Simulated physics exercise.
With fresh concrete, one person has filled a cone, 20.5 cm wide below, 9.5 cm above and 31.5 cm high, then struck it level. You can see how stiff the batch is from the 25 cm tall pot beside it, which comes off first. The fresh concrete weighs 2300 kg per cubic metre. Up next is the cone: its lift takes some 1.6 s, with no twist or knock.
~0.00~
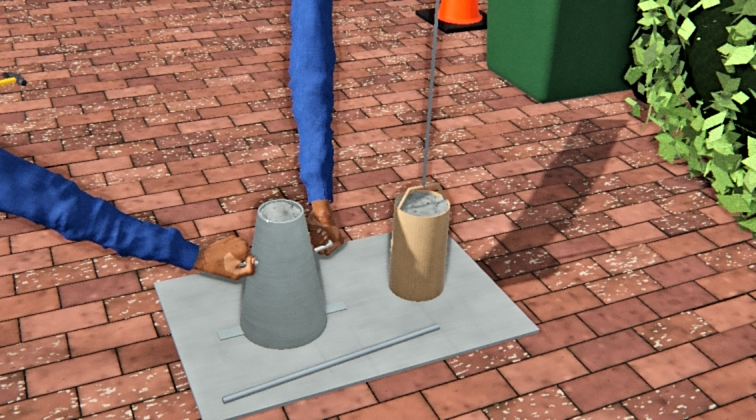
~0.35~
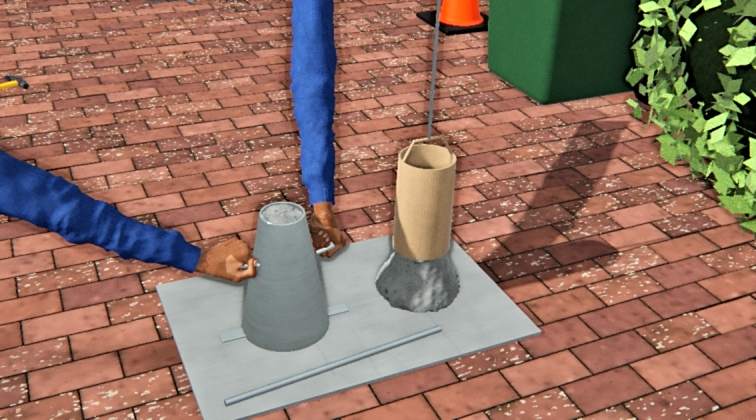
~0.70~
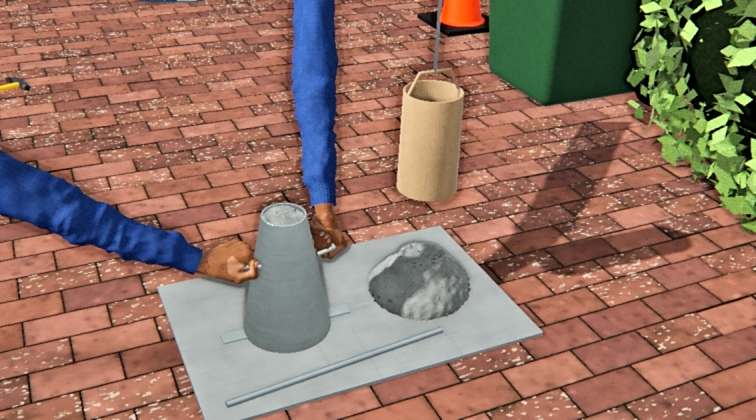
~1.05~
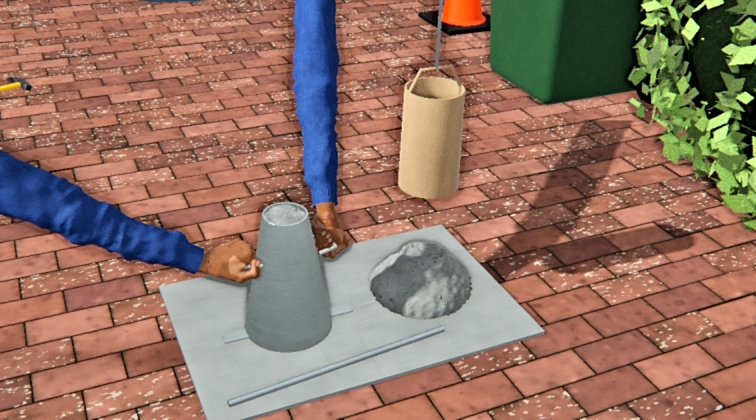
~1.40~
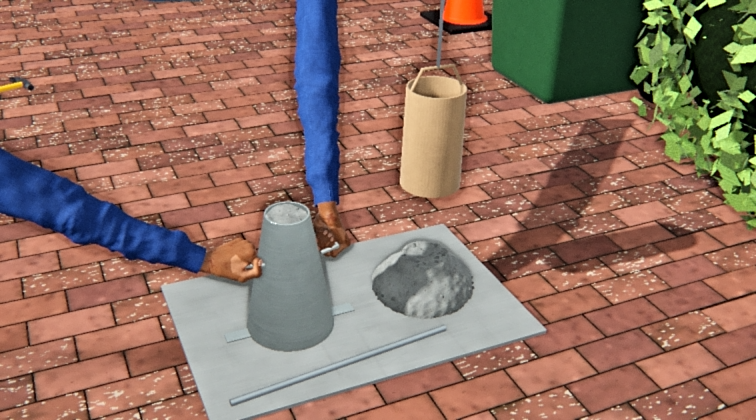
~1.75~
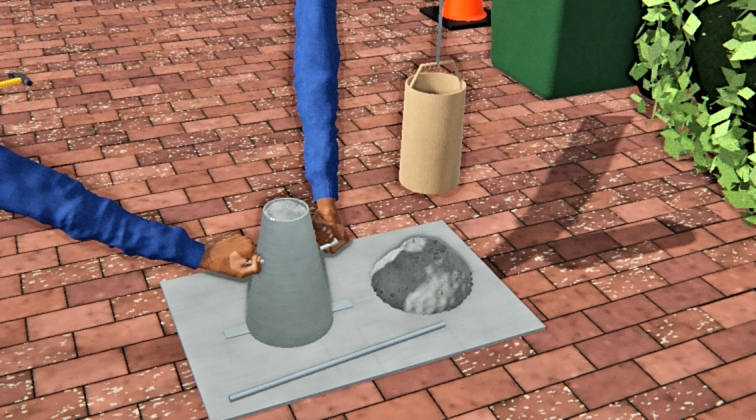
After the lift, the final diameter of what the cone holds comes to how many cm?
I'd say something close to 33 centimetres.
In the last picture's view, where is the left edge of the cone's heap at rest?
(222, 328).
After 2.2 s, the cone is up 8.8 cm; the fresh concrete has come down 13 cm to 18 cm and is 29 cm wide.
After 2.6 s, the cone is up 21 cm; the fresh concrete has come down 18 cm to 13 cm and is 33 cm wide.
After 3.0 s, the cone is up 33 cm; the fresh concrete has come down 18 cm to 13 cm and is 33 cm wide.
After 3.4 s, the cone is clear; the fresh concrete has come down 18 cm to 13 cm and is 33 cm wide.
After 4.1 s, at rest, the cone is clear; the fresh concrete has come down 18 cm to 13 cm and is 33 cm wide.
